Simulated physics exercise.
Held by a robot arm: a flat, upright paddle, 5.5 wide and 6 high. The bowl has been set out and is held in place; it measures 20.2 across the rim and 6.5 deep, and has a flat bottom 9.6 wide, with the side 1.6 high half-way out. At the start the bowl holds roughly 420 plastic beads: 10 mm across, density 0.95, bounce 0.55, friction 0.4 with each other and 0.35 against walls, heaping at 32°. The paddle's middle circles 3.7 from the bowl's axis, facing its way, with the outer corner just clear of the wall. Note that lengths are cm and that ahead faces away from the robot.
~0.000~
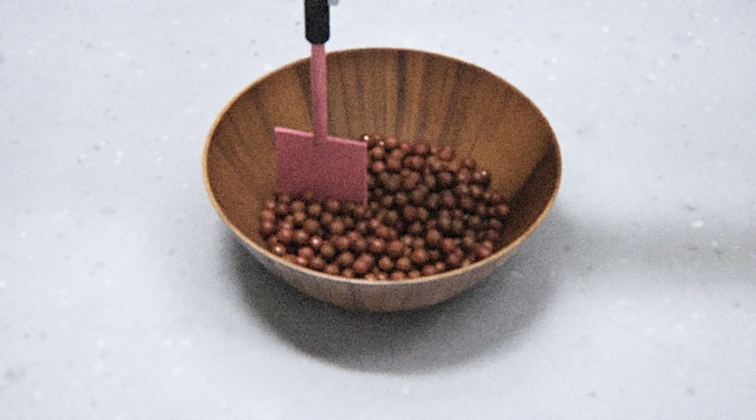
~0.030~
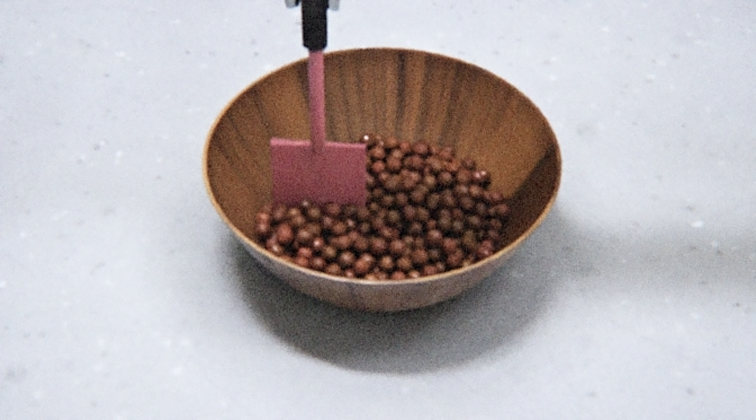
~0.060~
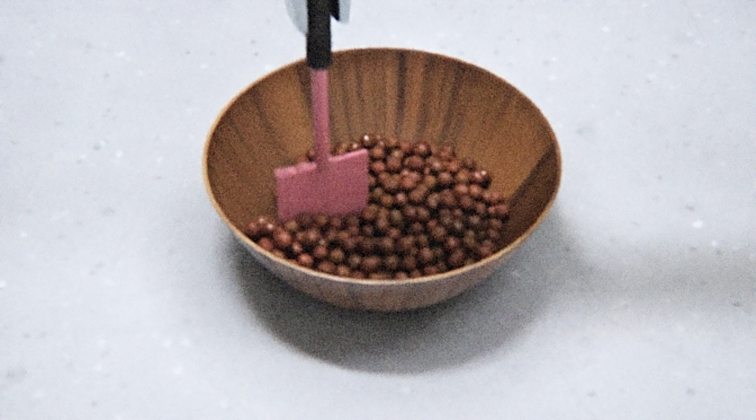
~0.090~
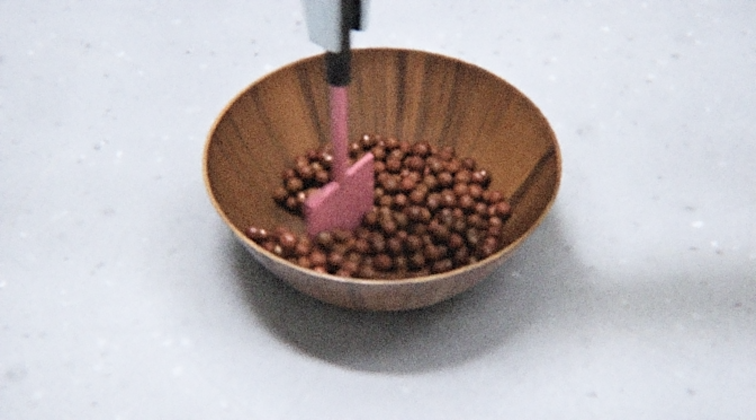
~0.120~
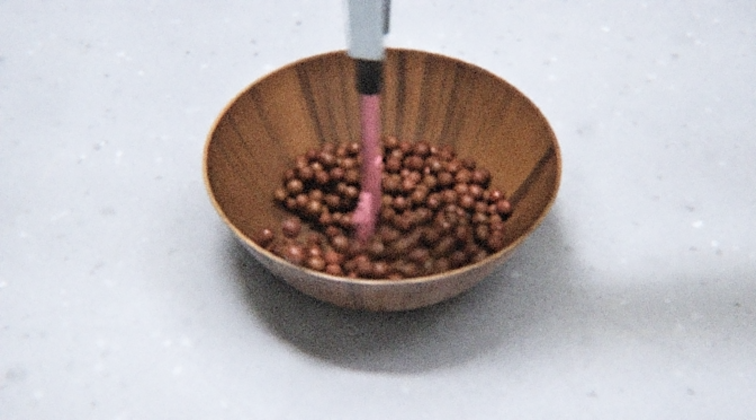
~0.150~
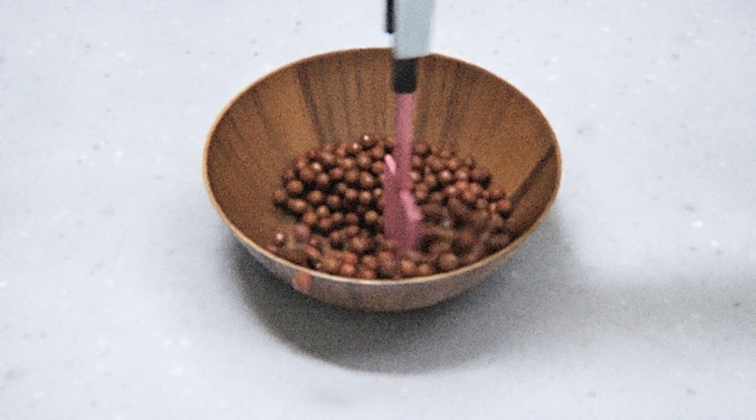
On a pale speckled surface, a wooden bowl holds a heap of small reddish-brown beads, with a pink paddle upright at the left. A robot arm sweeps the paddle toward the viewer and then rightward through the beads, turning it edge-on as they shift and bunch along the near side.
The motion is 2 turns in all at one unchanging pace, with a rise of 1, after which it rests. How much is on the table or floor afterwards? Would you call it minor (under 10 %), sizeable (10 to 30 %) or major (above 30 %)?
I would call it sizeable.
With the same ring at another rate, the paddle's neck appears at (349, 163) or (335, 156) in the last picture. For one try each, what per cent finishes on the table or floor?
Close to 0 and 0 in a hundred.
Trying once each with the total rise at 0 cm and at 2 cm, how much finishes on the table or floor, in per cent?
Near 25 in a hundred, then near 10 in a hundred.
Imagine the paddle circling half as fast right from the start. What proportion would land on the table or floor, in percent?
About 0 percent, I'd say.
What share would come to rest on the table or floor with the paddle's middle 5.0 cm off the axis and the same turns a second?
Near 15 %.
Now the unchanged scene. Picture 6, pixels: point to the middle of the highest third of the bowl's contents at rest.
About (367, 204).
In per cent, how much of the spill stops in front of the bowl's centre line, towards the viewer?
About 30 per cent.
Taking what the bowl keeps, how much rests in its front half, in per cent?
Around 50 per cent of what the bowl keeps.
After 0.40 s, 354° round, highest piece 10 above the table; 372 in the bowl, 21 on the table or floor, 28 in flight or on the tool.
After 0.65 s, 225° round, highest piece 8 above the table; 356 in the bowl, 63 on the table or floor, 2 in flight or on the tool.
After 0.97 s, 0° round, highest piece 7 above the table; 354 in the bowl, 67 on the table or floor.
After 1.67 s, 0° round, highest piece 4 above the table; 354 in the bowl, 67 on the table or floor.
At rest, 354 in the bowl, 67 on the table or floor. That is 16 % on the table or floor.
